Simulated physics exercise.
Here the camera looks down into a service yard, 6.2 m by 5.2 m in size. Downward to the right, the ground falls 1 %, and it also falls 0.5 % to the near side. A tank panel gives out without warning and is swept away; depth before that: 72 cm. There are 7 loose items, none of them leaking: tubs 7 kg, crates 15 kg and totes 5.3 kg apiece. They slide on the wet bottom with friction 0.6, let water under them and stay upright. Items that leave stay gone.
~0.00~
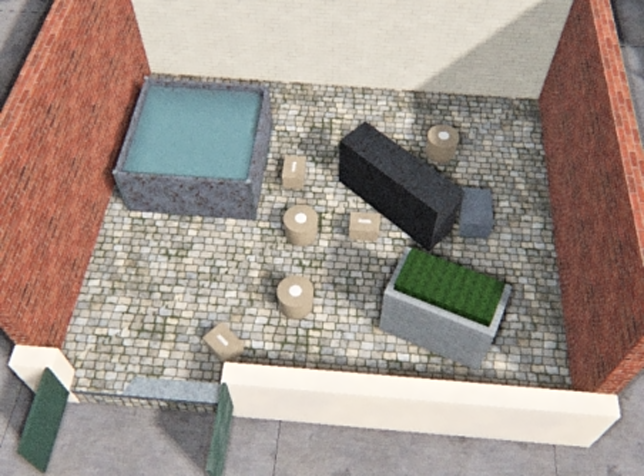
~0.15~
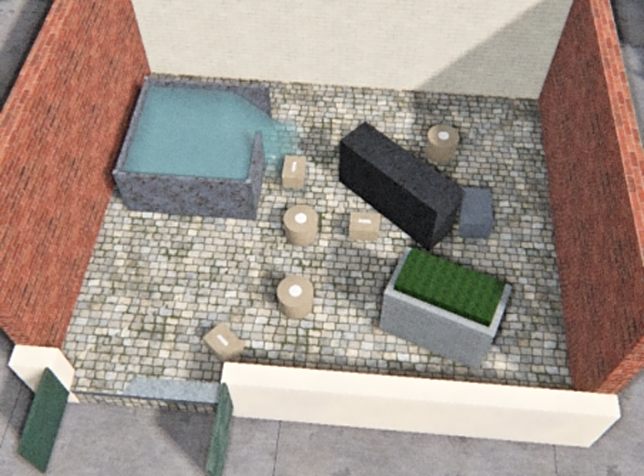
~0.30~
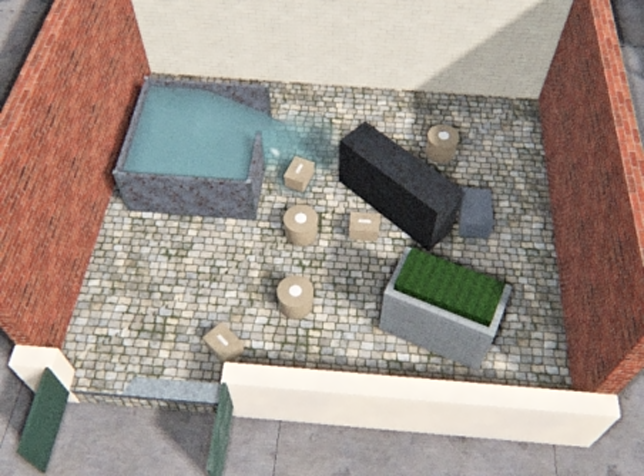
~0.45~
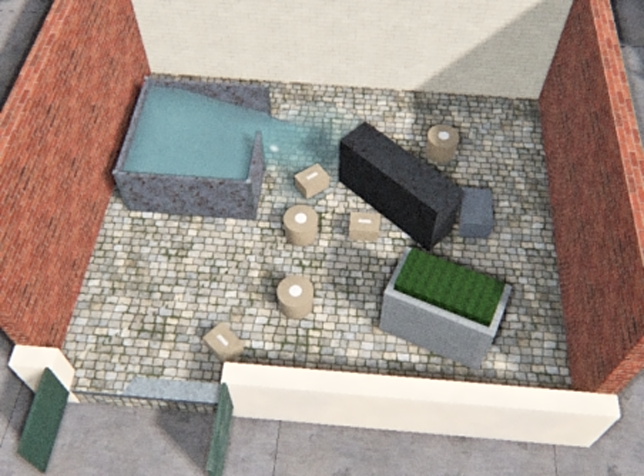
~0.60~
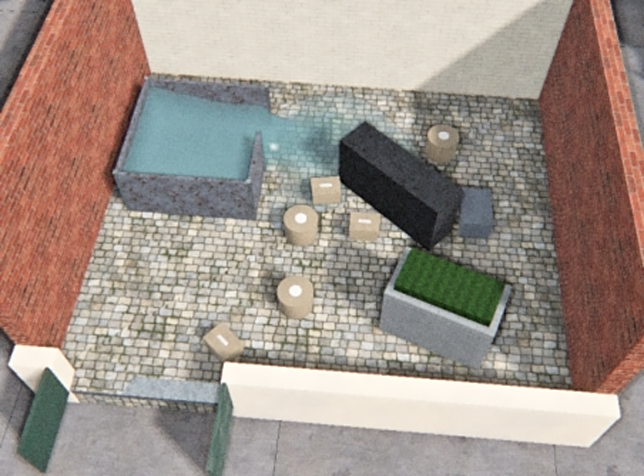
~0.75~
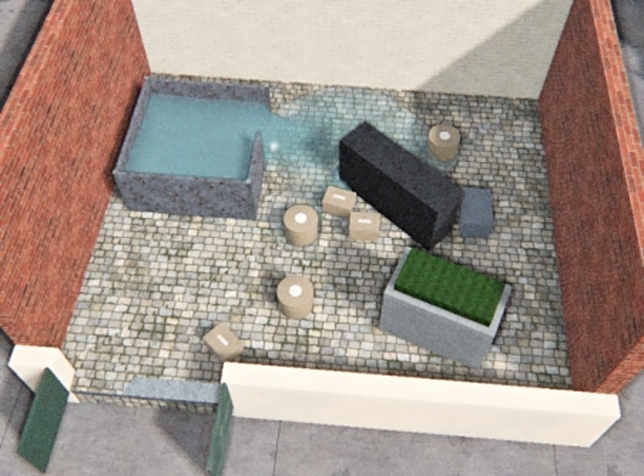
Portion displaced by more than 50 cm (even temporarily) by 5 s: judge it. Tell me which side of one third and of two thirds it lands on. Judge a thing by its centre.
It lands between one third and two thirds.
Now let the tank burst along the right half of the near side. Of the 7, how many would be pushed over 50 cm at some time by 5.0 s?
Then 2 of them would.
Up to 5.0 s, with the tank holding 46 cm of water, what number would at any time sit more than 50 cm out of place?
Then it comes to 3.
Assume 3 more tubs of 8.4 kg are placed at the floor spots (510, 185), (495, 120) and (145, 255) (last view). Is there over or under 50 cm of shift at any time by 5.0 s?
In the order asked: Above the mark; above the mark; below the mark.
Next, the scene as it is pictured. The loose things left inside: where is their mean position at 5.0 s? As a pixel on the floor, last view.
Mean floor pixel: About (369, 298).
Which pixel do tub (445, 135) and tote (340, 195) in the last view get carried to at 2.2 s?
Around (536, 142) and (360, 263).
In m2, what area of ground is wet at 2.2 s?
16 m2.
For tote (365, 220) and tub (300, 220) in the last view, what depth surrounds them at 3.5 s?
First roughly 9 cm, second roughly 2 cm.
After 1.1 s 2 of 7 are over 50 cm from their spots; 0 afloat.
After 2.2 s 3 of 7 are over 50 cm from their spots; 2 afloat.
After 3.5 s 3 of 7 are over 50 cm from their spots; 4 afloat.
After 5.0 s 2 of 7 are over 50 cm from their spots, and 3 have been at some point; 4 afloat.
